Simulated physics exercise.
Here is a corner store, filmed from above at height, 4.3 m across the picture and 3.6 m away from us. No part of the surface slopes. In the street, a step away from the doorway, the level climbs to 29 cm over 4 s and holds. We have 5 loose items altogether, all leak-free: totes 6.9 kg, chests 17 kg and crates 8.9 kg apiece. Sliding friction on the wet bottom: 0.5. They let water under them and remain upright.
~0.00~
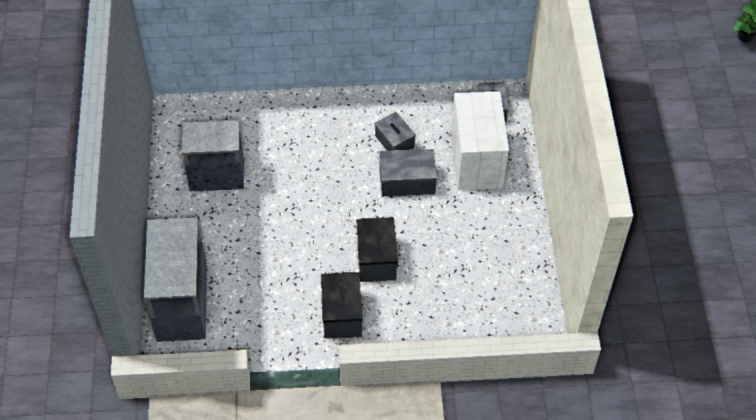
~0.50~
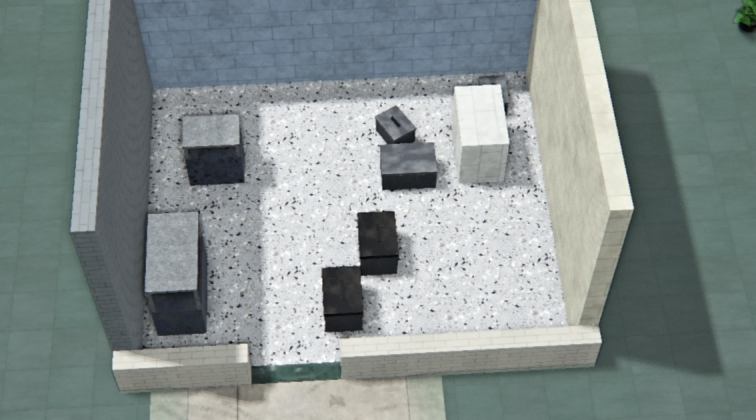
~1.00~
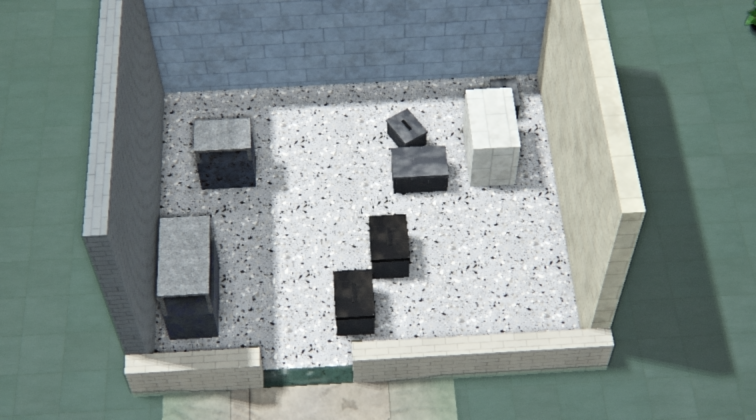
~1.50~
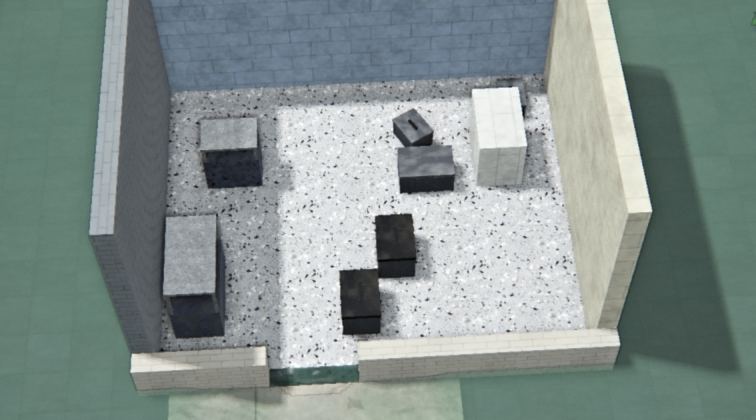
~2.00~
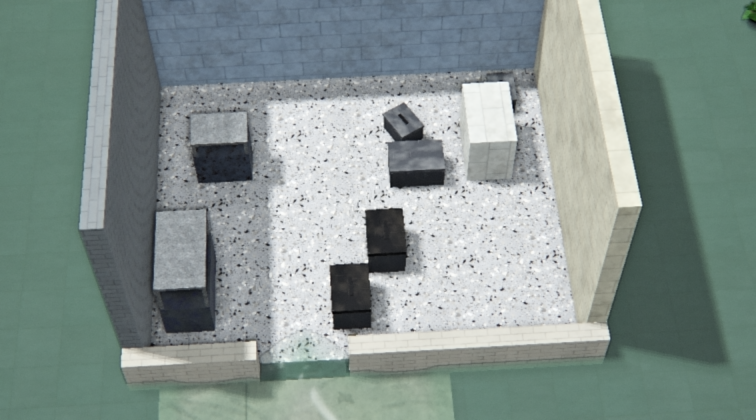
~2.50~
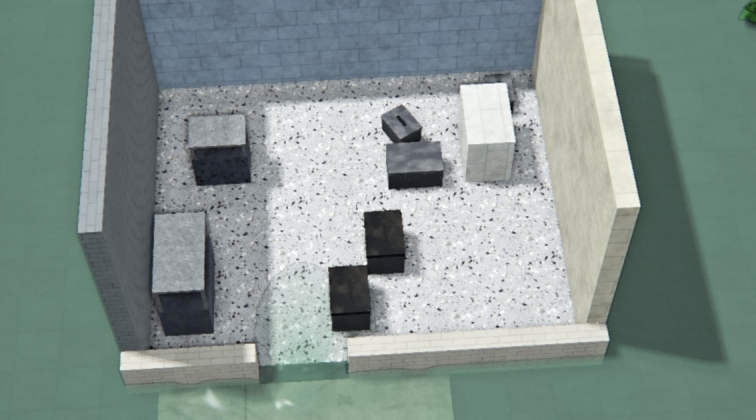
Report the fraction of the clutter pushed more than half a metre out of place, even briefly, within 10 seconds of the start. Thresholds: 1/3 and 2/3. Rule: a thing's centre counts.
One third up to two thirds.
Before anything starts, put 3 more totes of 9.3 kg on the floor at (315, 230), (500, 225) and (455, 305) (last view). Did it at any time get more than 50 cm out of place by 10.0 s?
The first one tops the mark, the next stays inside the mark, and the last stays inside the mark.
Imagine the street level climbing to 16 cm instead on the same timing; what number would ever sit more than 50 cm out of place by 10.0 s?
The count would be 0.
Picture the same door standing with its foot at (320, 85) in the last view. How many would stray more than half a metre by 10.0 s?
The answer would then be 3.
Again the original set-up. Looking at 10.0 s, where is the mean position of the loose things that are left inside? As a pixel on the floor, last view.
(441, 233).
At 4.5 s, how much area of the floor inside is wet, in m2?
Flooded: Near 8.0 m2.
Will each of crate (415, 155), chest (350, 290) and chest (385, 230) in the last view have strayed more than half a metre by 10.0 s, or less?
Order as asked - a smaller shift, a bigger shift, a smaller shift.
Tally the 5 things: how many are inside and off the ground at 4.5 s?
I get 0.
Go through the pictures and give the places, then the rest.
A tote at (395, 129) rests on the ground; a chest at (341, 296), on the bottom; 0.0 m2 under water; 0 of 5 have shifted, in the first picture.
A tote at (395, 122), on the bottom; a chest at (342, 290) rests on the ground; water covers 0.0 m2; 0 of 5 have shifted, in the second picture.
A tote at (407, 126) rests on the ground; a chest at (354, 293) rests on the ground; 0.0 m2 under water; 0 of 5 have shifted, in the third picture.
A tote at (413, 125) rests on the ground; a chest at (360, 292), on the bottom; water covers 0.0 m2; 0 of 5 have shifted, in the fourth picture.
A tote at (403, 119), on the bottom; a chest at (350, 287), on the bottom; 0.2 m2 under water; 0 of 5 have shifted, in the fifth picture.
A tote at (401, 121), on the bottom; a chest at (349, 289), on the bottom; water covers 0.8 m2; 0 of 5 have shifted, in the sixth picture.
After 3.5 s 0 of 5 are over 50 cm from their spots; 0 afloat.
After 4.5 s 0 of 5 are over 50 cm from their spots; 0 afloat.
After 7.0 s 1 of 5 are over 50 cm from their spots; 1 afloat.
After 10.0 s 3 of 5 are over 50 cm from their spots, and 3 have been at some point; 3 afloat.
